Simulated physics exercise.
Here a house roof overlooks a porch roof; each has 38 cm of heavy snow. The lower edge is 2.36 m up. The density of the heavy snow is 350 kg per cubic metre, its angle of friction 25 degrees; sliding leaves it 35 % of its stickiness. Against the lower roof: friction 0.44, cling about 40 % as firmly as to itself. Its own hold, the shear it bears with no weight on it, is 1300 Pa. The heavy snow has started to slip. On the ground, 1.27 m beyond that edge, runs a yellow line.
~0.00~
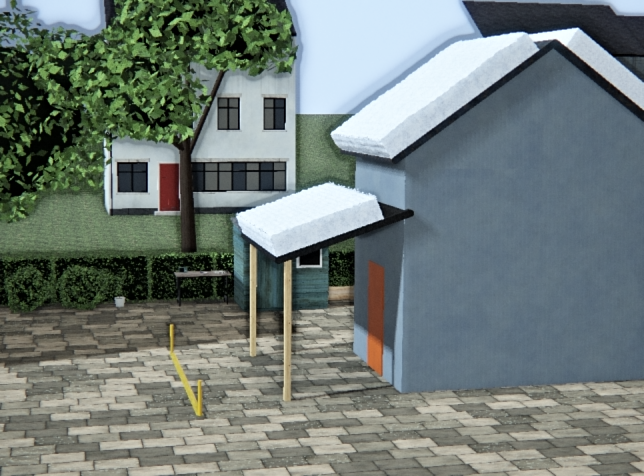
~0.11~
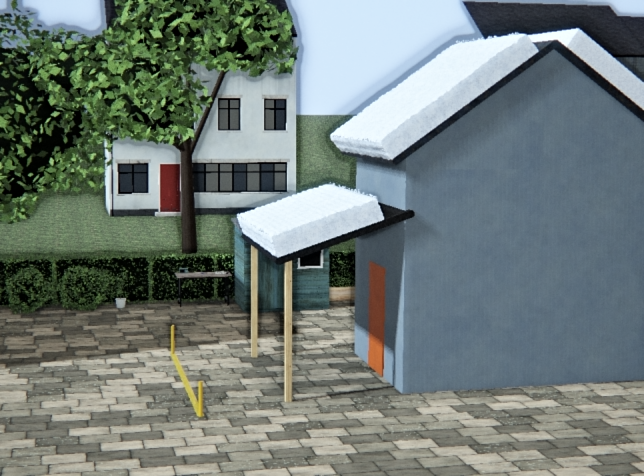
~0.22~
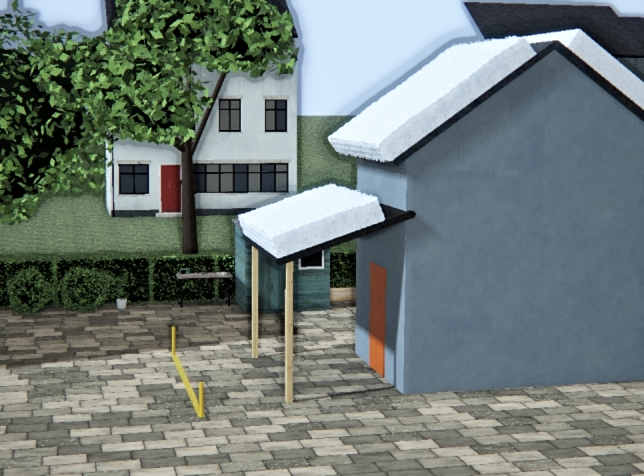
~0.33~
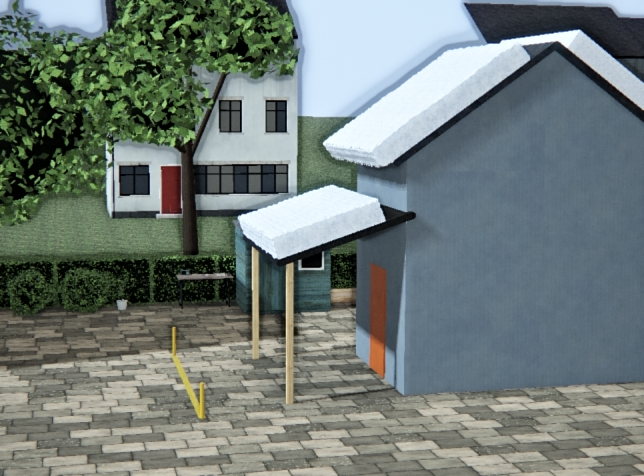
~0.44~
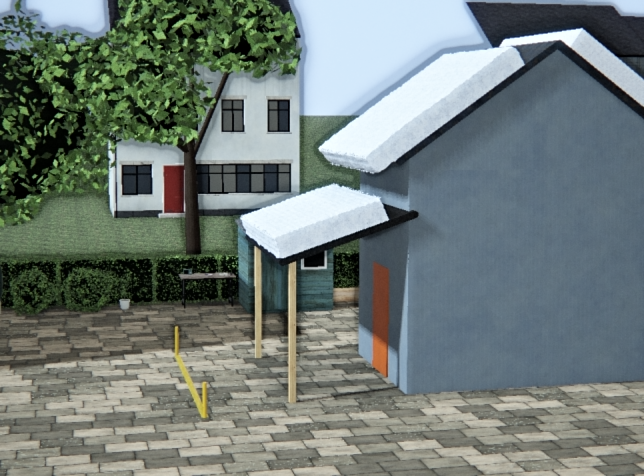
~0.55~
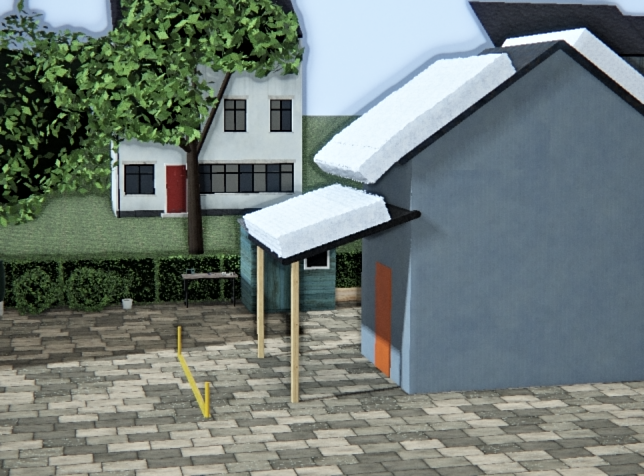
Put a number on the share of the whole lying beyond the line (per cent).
Expect roughly 35 %.
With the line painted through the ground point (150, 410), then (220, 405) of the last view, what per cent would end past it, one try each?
In turn about 14 %, 40 %.
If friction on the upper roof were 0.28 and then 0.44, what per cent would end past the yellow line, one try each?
In turn about 25 %, 7 %.
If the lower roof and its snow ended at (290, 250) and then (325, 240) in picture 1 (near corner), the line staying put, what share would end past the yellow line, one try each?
In turn about 40 %, 45 %.
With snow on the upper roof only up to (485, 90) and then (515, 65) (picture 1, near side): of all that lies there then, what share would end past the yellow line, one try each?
In that order: 8 %, 25 %.
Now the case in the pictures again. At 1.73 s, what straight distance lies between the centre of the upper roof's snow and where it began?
About 4.0 m.
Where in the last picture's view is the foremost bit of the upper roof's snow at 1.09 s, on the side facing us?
Near (287, 215).
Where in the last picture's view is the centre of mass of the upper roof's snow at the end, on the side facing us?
Near (215, 351).
After 1.09 s, none is below the lower edge and 0 % is past the line.
After 1.73 s, 22 % is below the lower edge and 3 % is past the line.
After 2.36 s, 63 % is below the lower edge and 31 % is past the line.
After 3.00 s, 65 % is below the lower edge and 35 % is past the line.
After 3.70 s, 65 % is below the lower edge and 35 % is past the line.
